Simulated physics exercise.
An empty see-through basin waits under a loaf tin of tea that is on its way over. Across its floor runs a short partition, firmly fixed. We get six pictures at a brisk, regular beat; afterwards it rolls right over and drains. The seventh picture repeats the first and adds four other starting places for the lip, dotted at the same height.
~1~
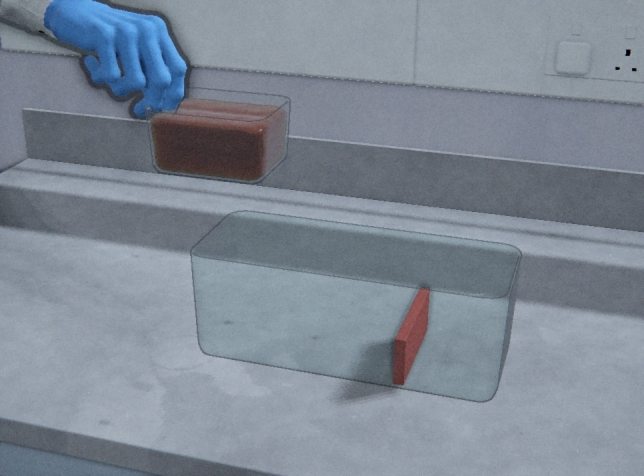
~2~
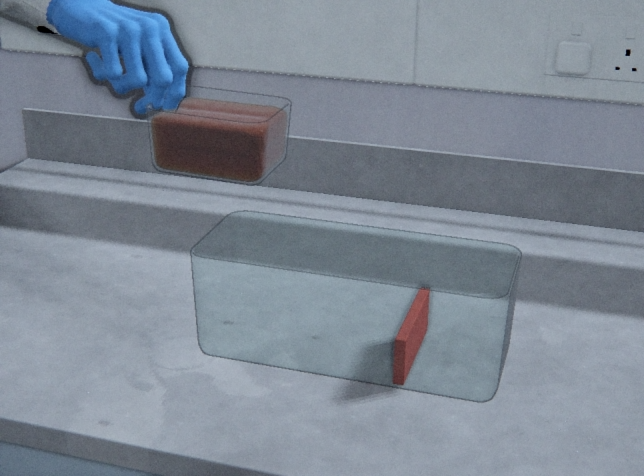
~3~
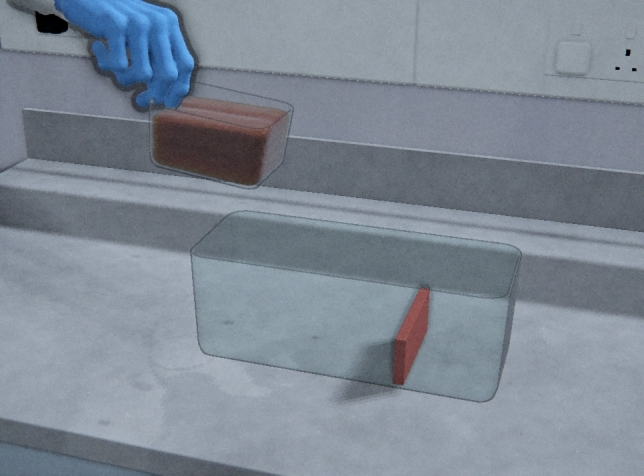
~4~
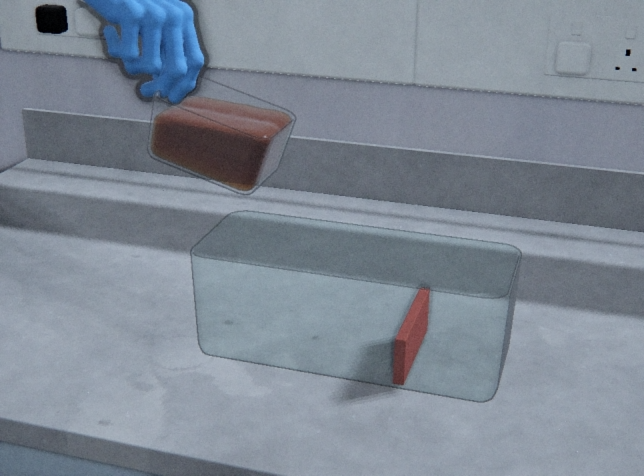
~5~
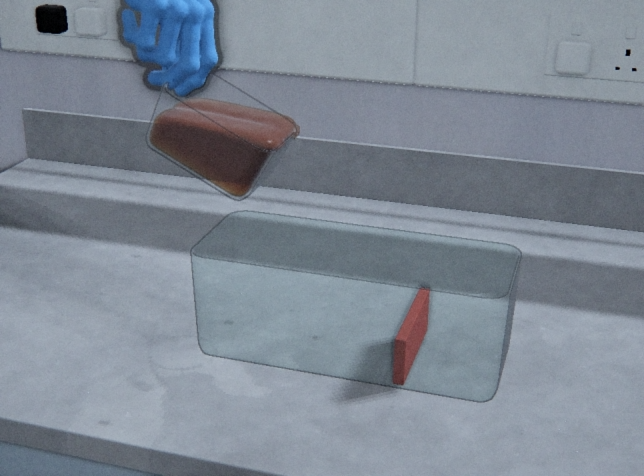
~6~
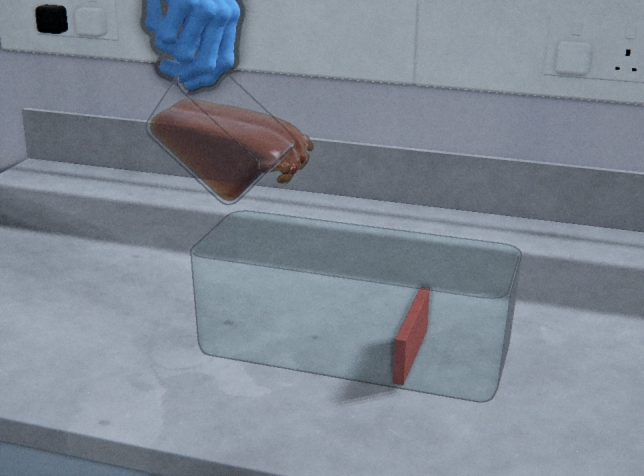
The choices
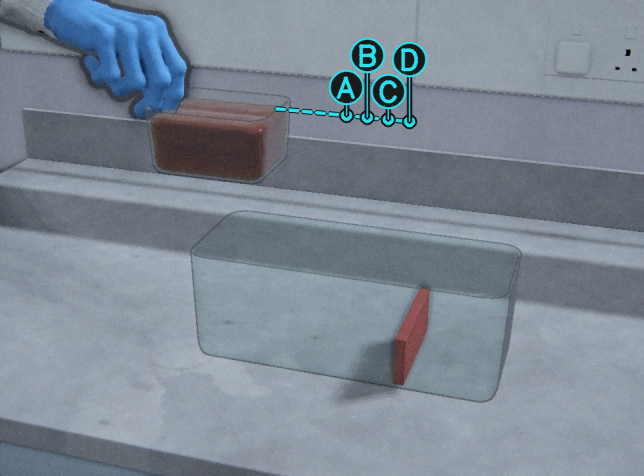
On a grey countertop, a blue-gloved hand tilting a clear container rightward, brown liquid bulging over its lip above an empty see-through basin.
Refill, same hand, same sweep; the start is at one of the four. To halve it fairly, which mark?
B is best.
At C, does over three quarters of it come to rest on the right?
No.
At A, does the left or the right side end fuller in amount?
More ends on the left.
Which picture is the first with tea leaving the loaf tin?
In picture 5.
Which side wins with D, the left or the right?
The right one.
On the marked copy, A at (346, 115); B at (367, 117); C at (388, 119); D at (409, 121).
For place A, about 72 % ends left of the wall and 22 % right of it; 6 % is lost outside.
For place B, about 49 % ends left of the wall and 48 % right of it; 3 % is lost outside.
For place C, about 30 % ends left of the wall and 66 % right of it; 4 % is lost outside.
For place D, about 17 % ends left of the wall and 80 % right of it; 3 % is lost outside.
